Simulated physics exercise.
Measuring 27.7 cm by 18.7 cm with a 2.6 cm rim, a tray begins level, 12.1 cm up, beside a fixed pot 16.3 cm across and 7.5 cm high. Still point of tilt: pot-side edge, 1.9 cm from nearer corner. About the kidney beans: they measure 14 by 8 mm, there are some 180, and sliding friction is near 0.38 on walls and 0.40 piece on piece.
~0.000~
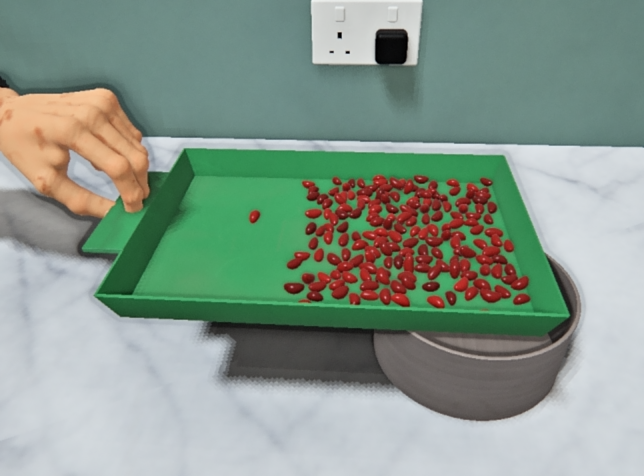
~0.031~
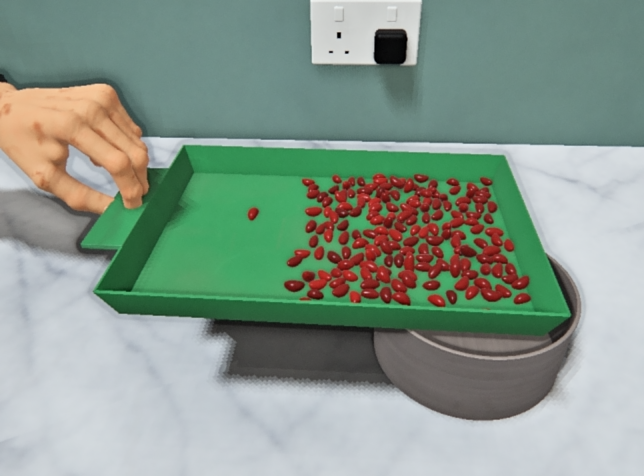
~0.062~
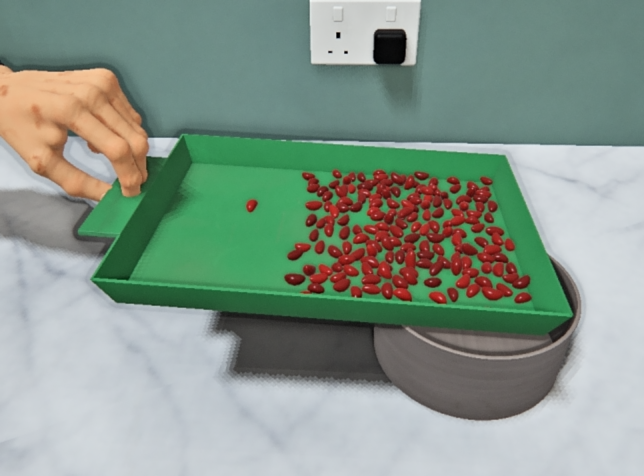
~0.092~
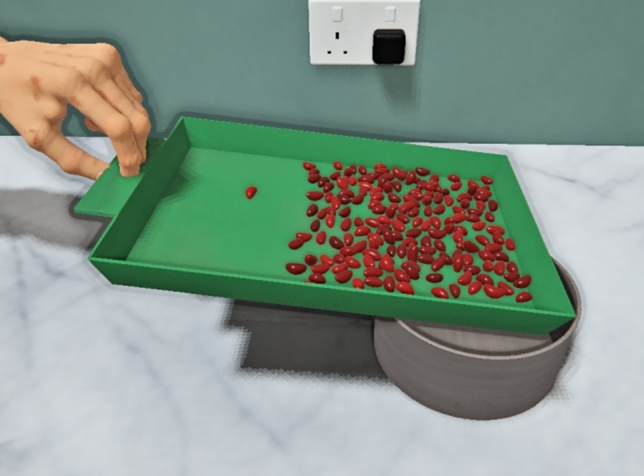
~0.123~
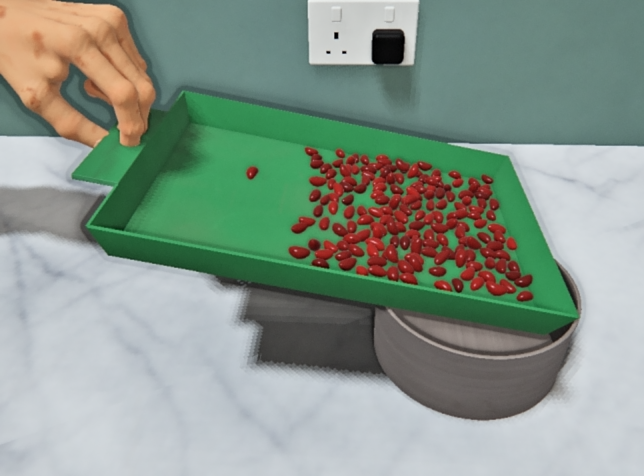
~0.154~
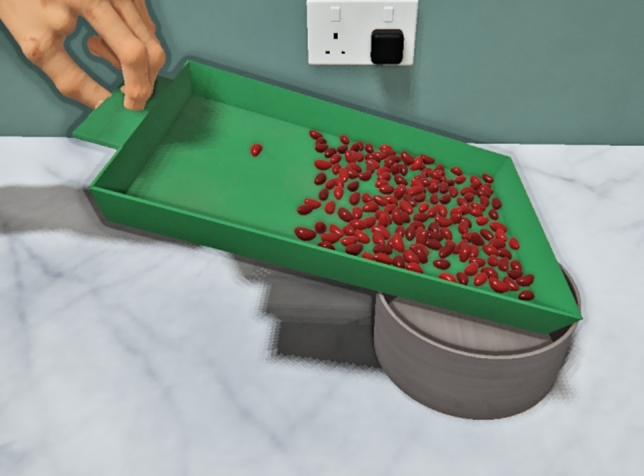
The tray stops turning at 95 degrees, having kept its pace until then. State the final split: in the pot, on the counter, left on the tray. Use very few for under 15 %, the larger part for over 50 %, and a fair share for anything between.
Pot: A fair share, counter: The larger part, tray: Very few.
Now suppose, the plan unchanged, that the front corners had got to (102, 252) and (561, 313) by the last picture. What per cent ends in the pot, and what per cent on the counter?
Final per cent - pot 0, counter 100.
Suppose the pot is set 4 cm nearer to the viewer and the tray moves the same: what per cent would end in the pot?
Around 25 per cent.
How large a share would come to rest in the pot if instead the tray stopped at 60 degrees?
I'd say close to 10 percent.
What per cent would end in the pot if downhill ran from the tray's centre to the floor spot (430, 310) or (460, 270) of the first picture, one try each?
I'd put it at roughly 0 per cent for the first tilt and roughly 0 per cent for the second.
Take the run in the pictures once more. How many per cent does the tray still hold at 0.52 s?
It comes to near 90 per cent.
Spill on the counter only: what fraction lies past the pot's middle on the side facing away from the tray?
About 100 %.
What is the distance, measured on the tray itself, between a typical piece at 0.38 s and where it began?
It has moved some 3 cm from its start.
Then, at 0.38 s, tilt 58 degrees; the tray holds 100 %, the pot 0 %.
Then, at 0.52 s, tilt 83 degrees; the tray holds 90 %, the pot 0 %.
Then, at 0.80 s, tilt 95 degrees; the tray holds 0 %, the pot 25 %.
By 1.8 s all is still; pot 25 %, counter 75 %, tray 0 %.
